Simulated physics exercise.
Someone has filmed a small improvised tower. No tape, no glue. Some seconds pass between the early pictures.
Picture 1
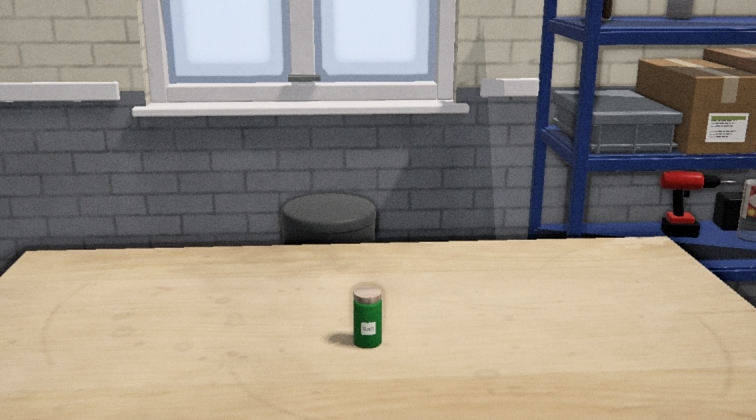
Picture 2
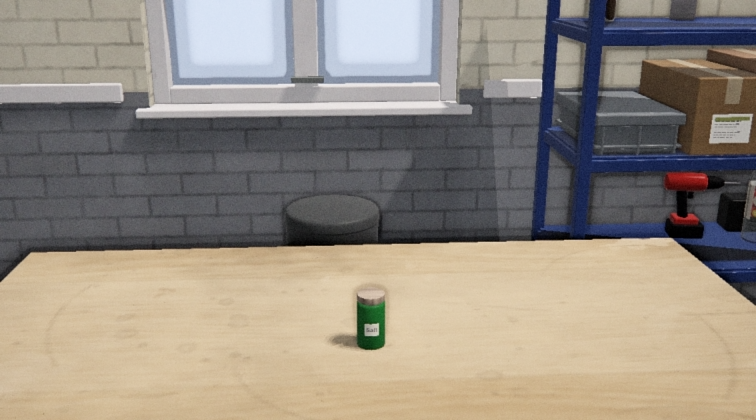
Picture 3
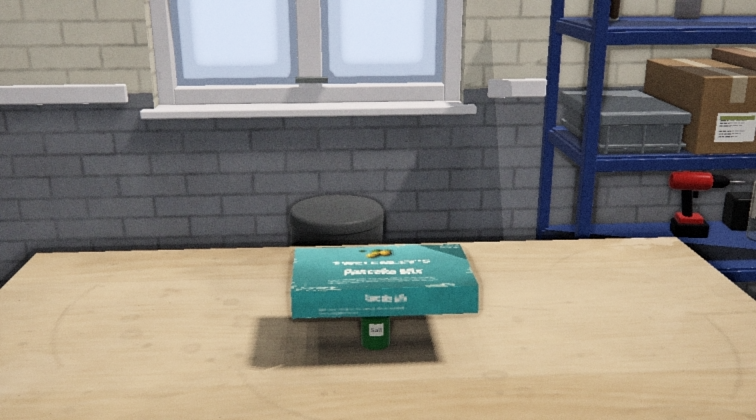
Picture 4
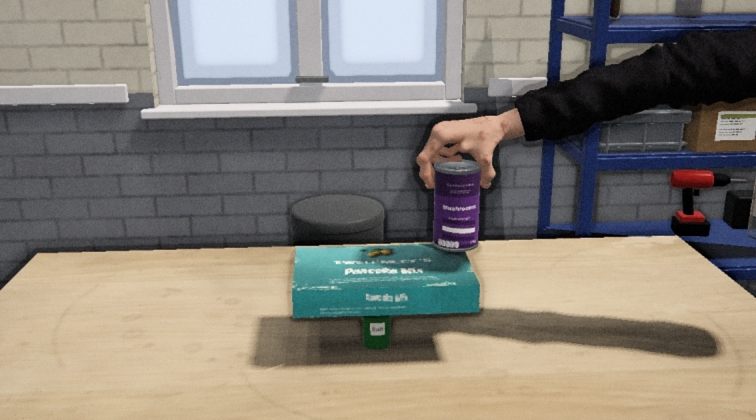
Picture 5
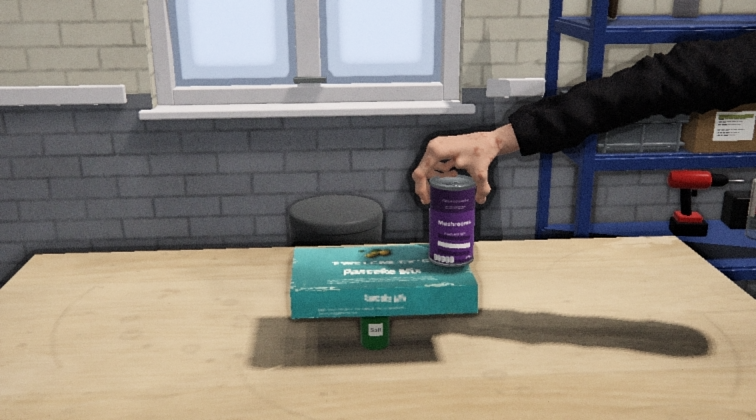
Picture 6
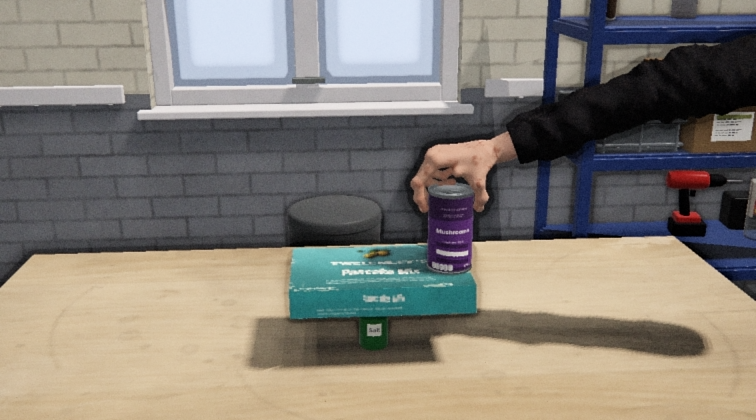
A hand lowers a purple tin onto the right side of a turquoise packet atop a green container.
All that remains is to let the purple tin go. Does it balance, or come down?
Here the stack comes apart.
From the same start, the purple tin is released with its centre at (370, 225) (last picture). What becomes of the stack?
Then it holds.
Then, 0.50 s later than the last frame, purple tin now fallen; turquoise packet tilted by 31°; green shaker moved about its own width.
Then, 0.60 s later than the last frame, turquoise packet now fallen; green shaker moved well along.
When it is over, fallen, turquoise packet and purple tin; moved from the start, green shaker. The stack gives way.
